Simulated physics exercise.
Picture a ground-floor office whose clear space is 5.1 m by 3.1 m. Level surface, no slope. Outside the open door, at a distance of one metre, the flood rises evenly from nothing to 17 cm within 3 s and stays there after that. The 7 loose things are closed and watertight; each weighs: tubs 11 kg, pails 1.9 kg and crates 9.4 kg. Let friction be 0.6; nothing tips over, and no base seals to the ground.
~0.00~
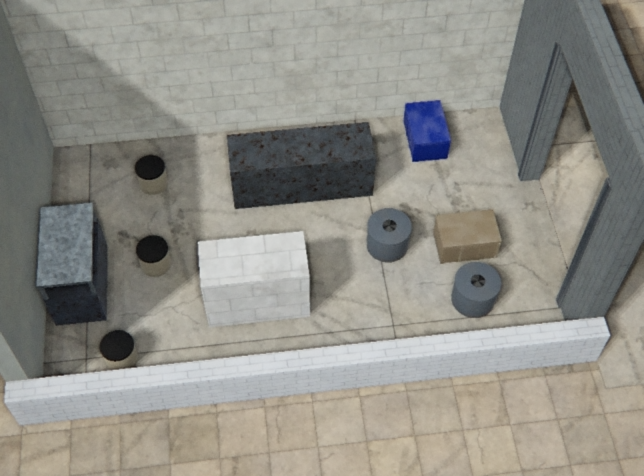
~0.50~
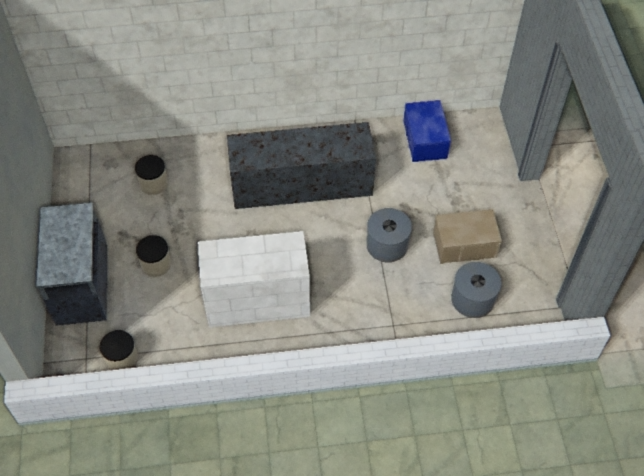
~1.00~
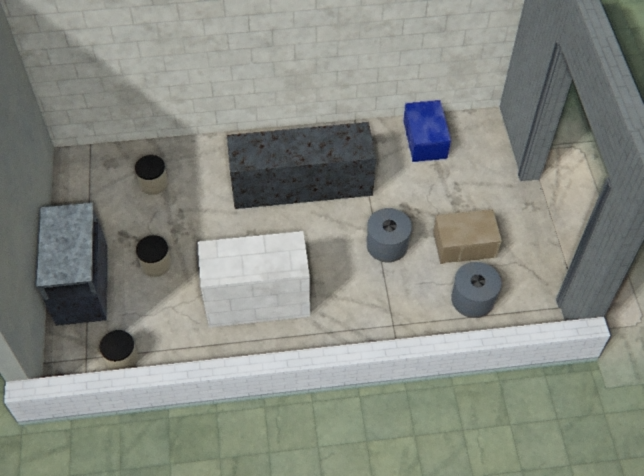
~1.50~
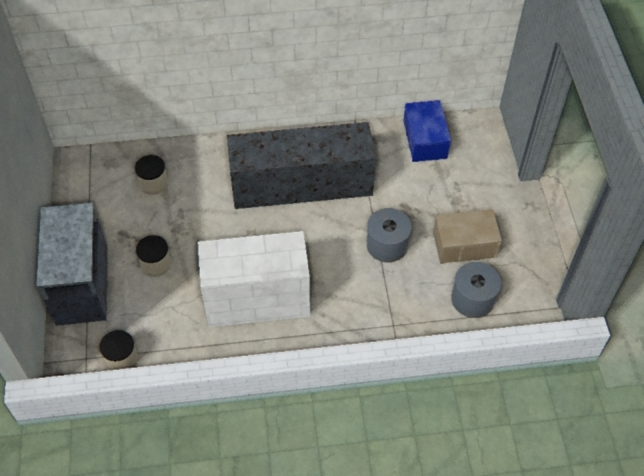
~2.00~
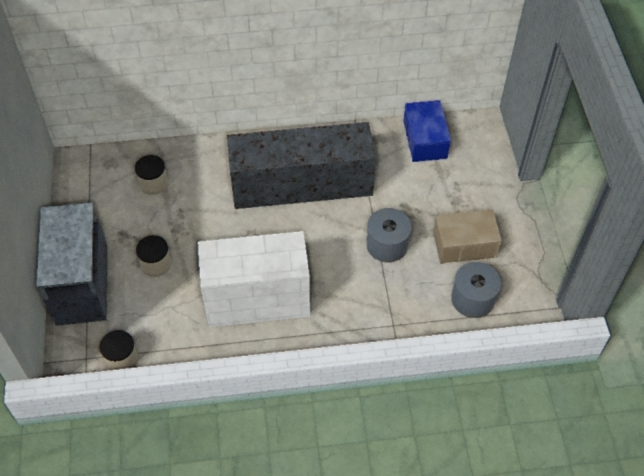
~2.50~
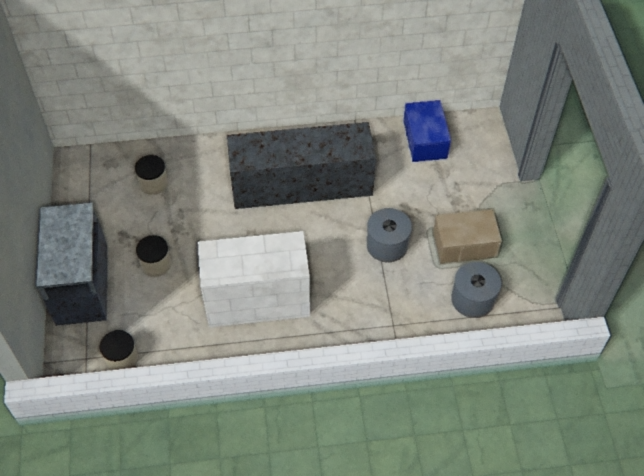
In a walled room holding blocks, a blue box and several round containers, greenish water spreads over the tiled ground outside, then creeps through the open doorway on the right onto the floor, while the objects stay essentially still.
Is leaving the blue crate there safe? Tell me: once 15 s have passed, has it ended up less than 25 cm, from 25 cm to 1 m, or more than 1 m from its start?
Shifts somewhat.
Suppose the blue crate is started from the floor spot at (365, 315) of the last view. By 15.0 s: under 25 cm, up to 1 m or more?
Outcome - it ends up well away.
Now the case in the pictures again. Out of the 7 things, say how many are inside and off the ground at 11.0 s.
I count 7.
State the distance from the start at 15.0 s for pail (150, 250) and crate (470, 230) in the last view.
Net displacement, in order: 40 cm; 300 cm.
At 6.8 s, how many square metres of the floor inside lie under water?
Around 13 m2 of it.
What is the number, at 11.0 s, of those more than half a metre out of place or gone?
At that moment it comes to 5.
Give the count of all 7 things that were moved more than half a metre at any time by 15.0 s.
7.
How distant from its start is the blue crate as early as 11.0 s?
By then it has shifted roughly 20 cm.
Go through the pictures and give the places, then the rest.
In the first frame, the blue crate at (428, 122) rests on the ground; 0.0 m2 under water; 0 of 7 have shifted.
In the second frame, the blue crate at (428, 122) rests on the ground; 0.0 m2 under water; 0 of 7 have shifted.
In the third frame, the blue crate at (428, 122), on the bottom; water covers 0.0 m2; 0 of 7 have shifted.
In the fourth frame, the blue crate at (428, 122), on the bottom; 0.0 m2 under water; 0 of 7 have shifted.
In the fifth frame, the blue crate at (428, 122) rests on the ground; water covers 0.0 m2; 0 of 7 have shifted.
In the sixth frame, the blue crate at (428, 122), on the bottom; water covers 0.7 m2; 0 of 7 have shifted.
After 3.5 s the blue crate is near (428, 122), 0.0 m from its start, aground; 0 afloat.
After 6.8 s the blue crate is near (459, 122), 0.3 m from its start, afloat; 4 afloat.
After 11.0 s the blue crate is near (411, 122), 0.2 m from its start, afloat; 7 afloat.
After 15.0 s the blue crate is near (488, 149), 0.8 m from its start, afloat; 7 afloat.
